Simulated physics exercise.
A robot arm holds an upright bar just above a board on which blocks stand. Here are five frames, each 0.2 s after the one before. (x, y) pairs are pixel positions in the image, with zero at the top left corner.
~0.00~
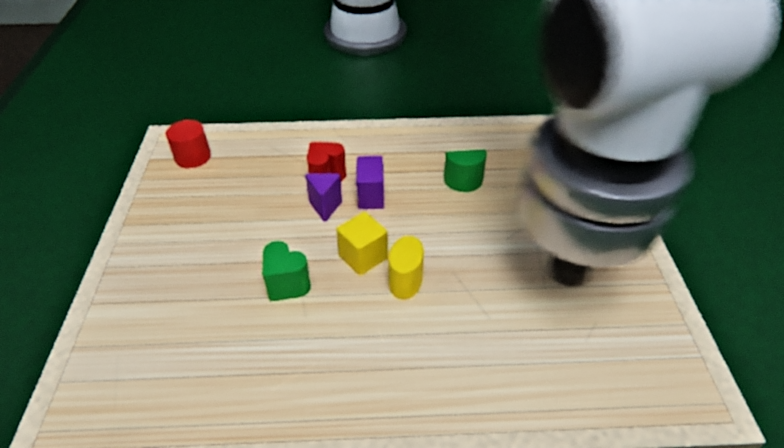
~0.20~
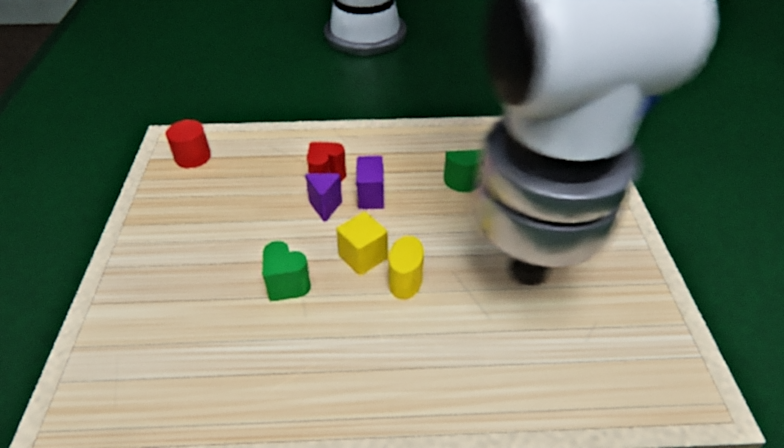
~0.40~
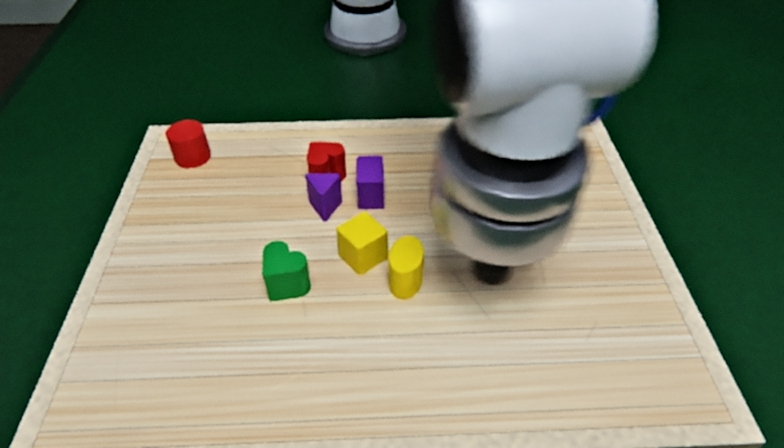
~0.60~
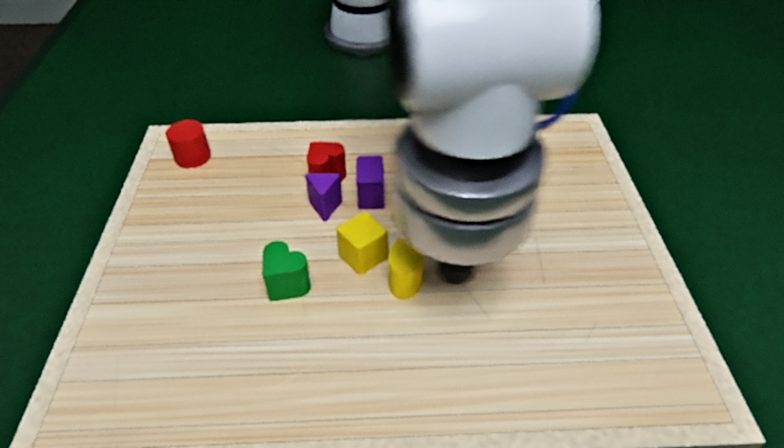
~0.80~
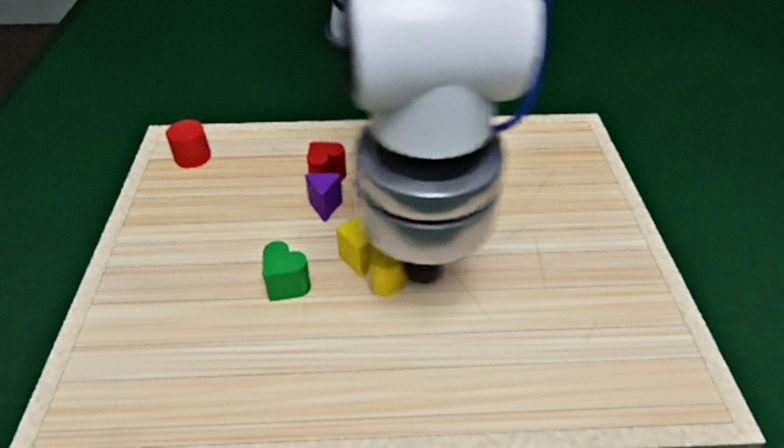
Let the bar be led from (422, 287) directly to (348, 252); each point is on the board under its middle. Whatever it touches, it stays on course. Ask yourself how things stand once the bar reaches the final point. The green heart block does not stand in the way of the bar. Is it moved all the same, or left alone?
The green heart block is left alone.
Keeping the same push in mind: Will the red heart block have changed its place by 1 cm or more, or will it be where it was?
The red heart block keeps its place.
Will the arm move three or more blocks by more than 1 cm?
I expect so.
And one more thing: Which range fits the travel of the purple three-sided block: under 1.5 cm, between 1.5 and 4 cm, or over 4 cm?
Offset: 1.5 to 4 cm.
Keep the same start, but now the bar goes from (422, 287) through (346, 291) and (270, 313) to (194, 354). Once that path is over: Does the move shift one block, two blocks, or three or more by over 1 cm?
Three or more shift.
The first path, step by step. Halfway along, bar (383, 252); yellow square block (329, 212); yellow oval (350, 233).
At the end, bar (346, 236); green heart block not moved; purple three-sided block (306, 175), turned 65° clockwise; red heart block not moved; yellow square block (292, 199); yellow oval (312, 218).
